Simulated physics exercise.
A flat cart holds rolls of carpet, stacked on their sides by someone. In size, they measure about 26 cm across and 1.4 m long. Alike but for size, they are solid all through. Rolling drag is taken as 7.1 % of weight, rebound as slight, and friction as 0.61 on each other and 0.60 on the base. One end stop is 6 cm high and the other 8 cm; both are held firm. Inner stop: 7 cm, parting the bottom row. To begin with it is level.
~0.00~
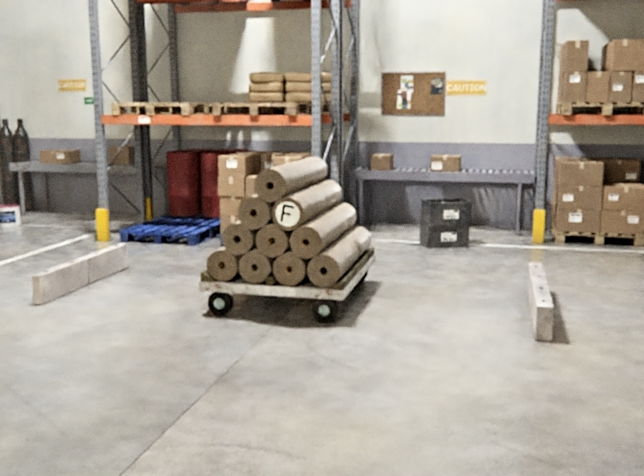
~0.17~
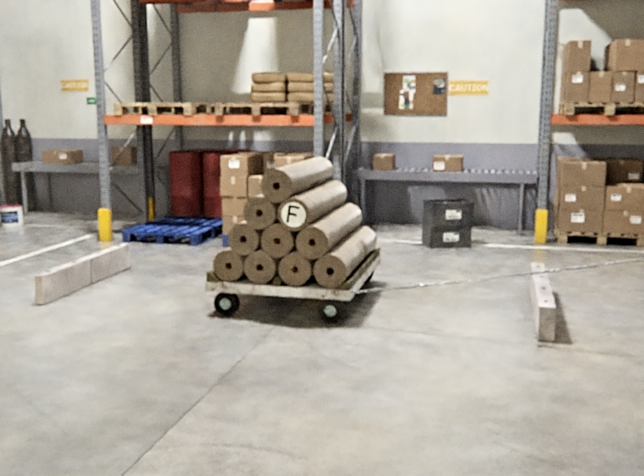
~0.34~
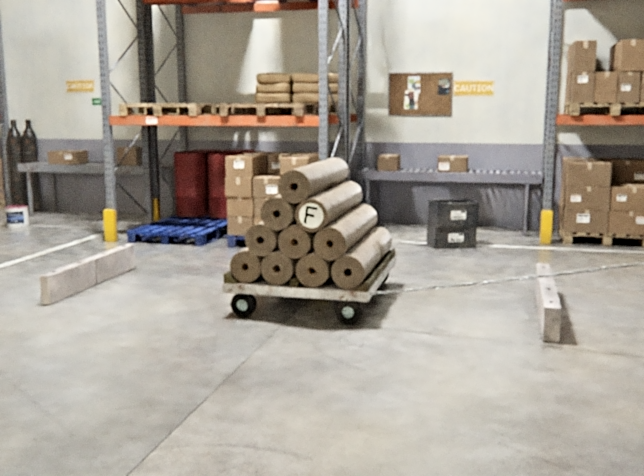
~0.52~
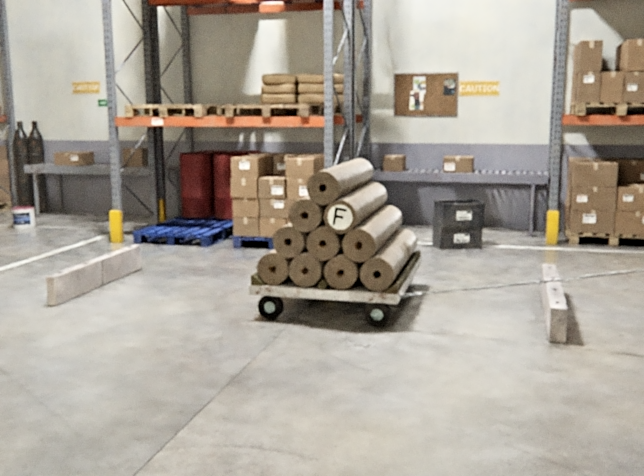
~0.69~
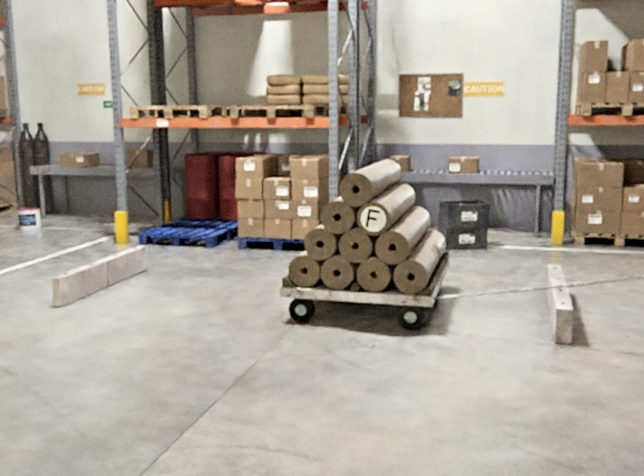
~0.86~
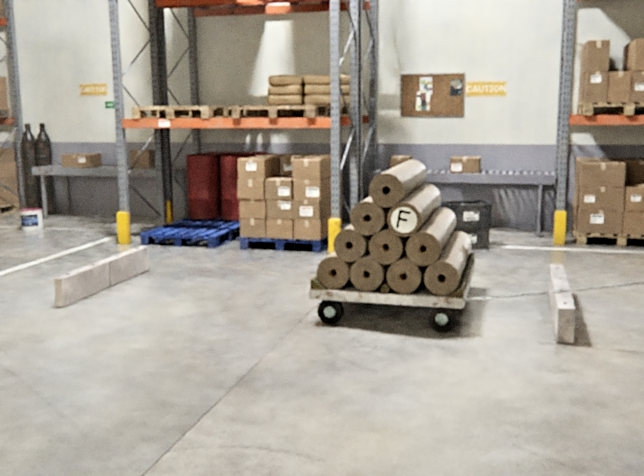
A cart stacked with a pyramid of brown rolls, one marked F, moving rightward across a concrete warehouse floor past shelving.
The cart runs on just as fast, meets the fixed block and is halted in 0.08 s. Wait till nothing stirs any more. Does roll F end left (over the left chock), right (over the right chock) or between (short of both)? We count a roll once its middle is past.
For roll F it is between.
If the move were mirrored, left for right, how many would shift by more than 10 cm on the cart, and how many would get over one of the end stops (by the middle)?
In that case 0 shift, 0 get out.
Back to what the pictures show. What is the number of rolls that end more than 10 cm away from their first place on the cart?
Altogether that makes 0.
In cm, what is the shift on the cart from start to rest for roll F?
Roll F: 0.
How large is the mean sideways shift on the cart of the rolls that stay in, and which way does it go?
Some 0 cm leftwards.
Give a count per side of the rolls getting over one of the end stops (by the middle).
Left side 0, right side 0.
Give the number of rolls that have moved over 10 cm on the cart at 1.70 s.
By then 0.
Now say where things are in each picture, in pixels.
In the first picture, 10 rolls, 4 on the base, highest (270, 186); F (288, 214); left chock (8 cm) (202, 272); right chock (6 cm) (341, 282); inner round bar (7 cm) (270, 277); blocks (38, 274) and (545, 305).
The second picture shows cart 3.4 cm to the right; stops (208, 273) and (348, 282); pile unchanged.
The third picture shows cart 14 cm to the right; stops (225, 274) and (366, 284); pile unchanged.
The fourth picture shows cart 32 cm to the right; stops (252, 276) and (395, 286); pile unchanged.
The fifth picture shows cart 53 cm to the right; stops (283, 278) and (430, 288); pile unchanged; bottom ones (304, 271) (337, 273) (373, 276) (411, 277).
The sixth picture shows cart 75 cm to the right; stops (312, 280) and (461, 290); pile unchanged; F (404, 220).
By 1.28 s, cart 1.3 m along; 0 now displaced over 10 cm; not one over the end stops; F in place (moves measured on the cart).
By 1.41 s, cart 1.4 m along; 0 now displaced over 10 cm; not one over the end stops; F 2.1 cm right.
By 1.70 s, cart 1.4 m along; 0 now displaced over 10 cm; not one over the end stops; F 6 cm right and 3.3 cm up.
At rest by 2.4 s, 0 moved over 10 cm; not one over the end stops; F in place; top of the pile 90 cm high, from 91 cm.
